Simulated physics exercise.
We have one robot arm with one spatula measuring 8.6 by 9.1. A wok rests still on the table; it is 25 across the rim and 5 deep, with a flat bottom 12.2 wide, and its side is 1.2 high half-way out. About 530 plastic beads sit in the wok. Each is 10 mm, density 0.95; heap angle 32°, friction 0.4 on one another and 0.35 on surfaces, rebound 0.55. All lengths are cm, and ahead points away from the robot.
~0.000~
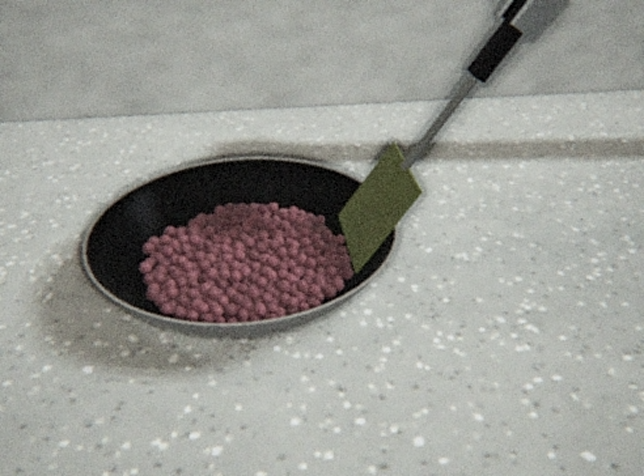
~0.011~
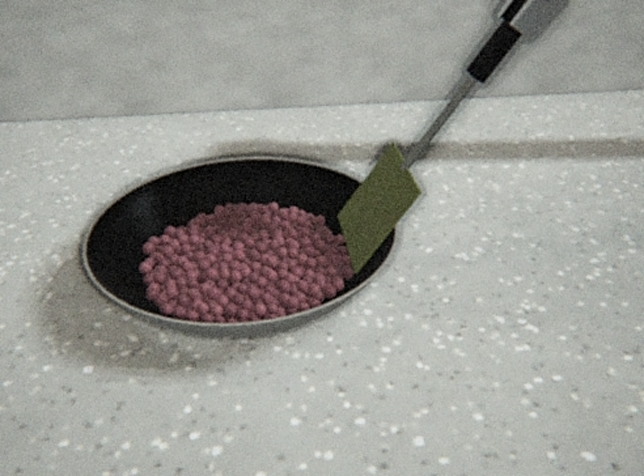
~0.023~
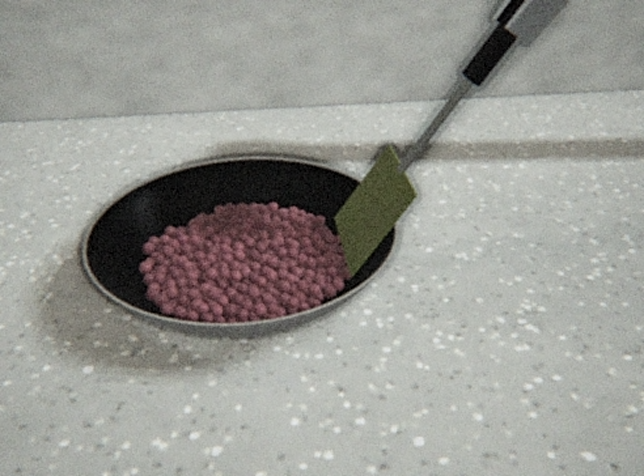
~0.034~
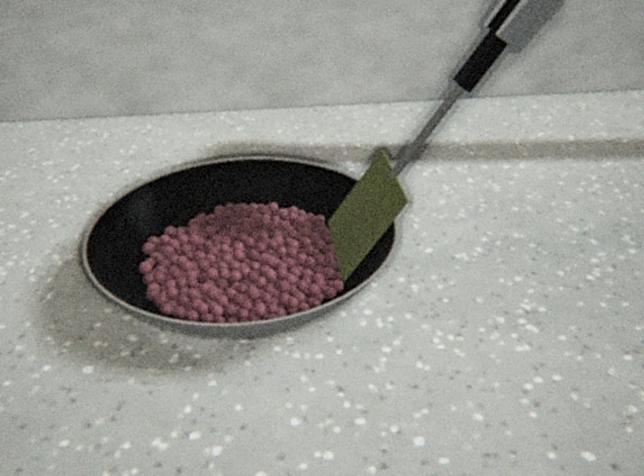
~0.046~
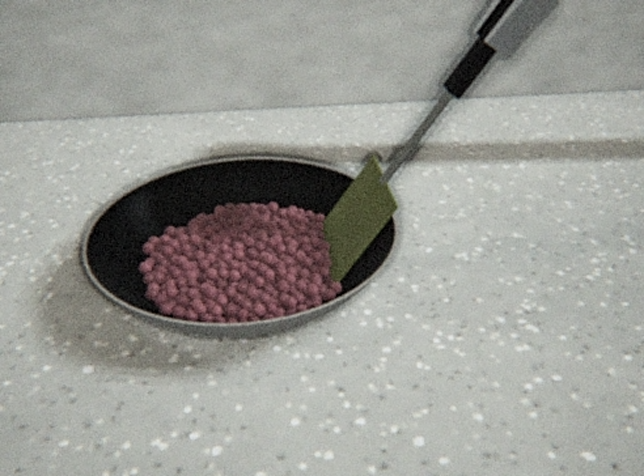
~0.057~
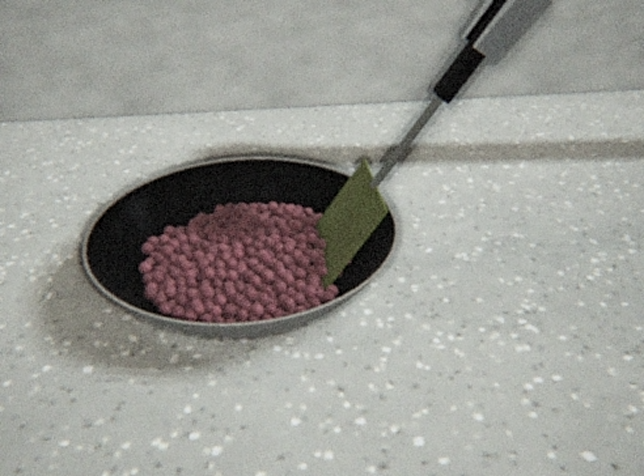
On a pale speckled countertop, a green spatula slides slightly left and down into a black pan holding a heap of pink beads.
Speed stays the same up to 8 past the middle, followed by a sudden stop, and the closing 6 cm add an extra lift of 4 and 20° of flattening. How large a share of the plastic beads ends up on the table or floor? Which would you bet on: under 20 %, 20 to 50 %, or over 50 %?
I would bet on under 20 %.
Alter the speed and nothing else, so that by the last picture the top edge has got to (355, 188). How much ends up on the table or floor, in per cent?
I'd say around 30 per cent.
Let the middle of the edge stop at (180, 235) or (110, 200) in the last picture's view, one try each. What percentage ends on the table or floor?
Some 0 and 30 per cent.
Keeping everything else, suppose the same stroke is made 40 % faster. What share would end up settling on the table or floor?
About 25 per cent.
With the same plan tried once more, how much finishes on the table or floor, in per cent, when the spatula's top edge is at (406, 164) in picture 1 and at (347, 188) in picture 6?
It works out to about 25 %, more or less.
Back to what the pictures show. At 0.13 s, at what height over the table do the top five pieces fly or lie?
Somewhere around 5 centimetres high.
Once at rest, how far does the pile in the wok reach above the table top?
It reaches about 4.5 cm.
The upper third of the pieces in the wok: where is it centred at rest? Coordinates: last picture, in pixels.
Look near (162, 253).
By 0.13 s, sloping 56°, highest piece 6 above the table; 529 in the wok.
By 0.21 s, sloping 49°, highest piece 6 above the table; 529 in the wok.
By 0.44 s, sloping 36°, highest piece 9 above the table; 463 in the wok, 56 on the table or floor, 10 on the blade or in flight.
By 1.49 s, sloping 36°, highest piece 4 above the table; 463 in the wok, 66 on the table or floor.
Final count, 463 in the wok, 66 on the table or floor. That is 12 % on the table or floor.
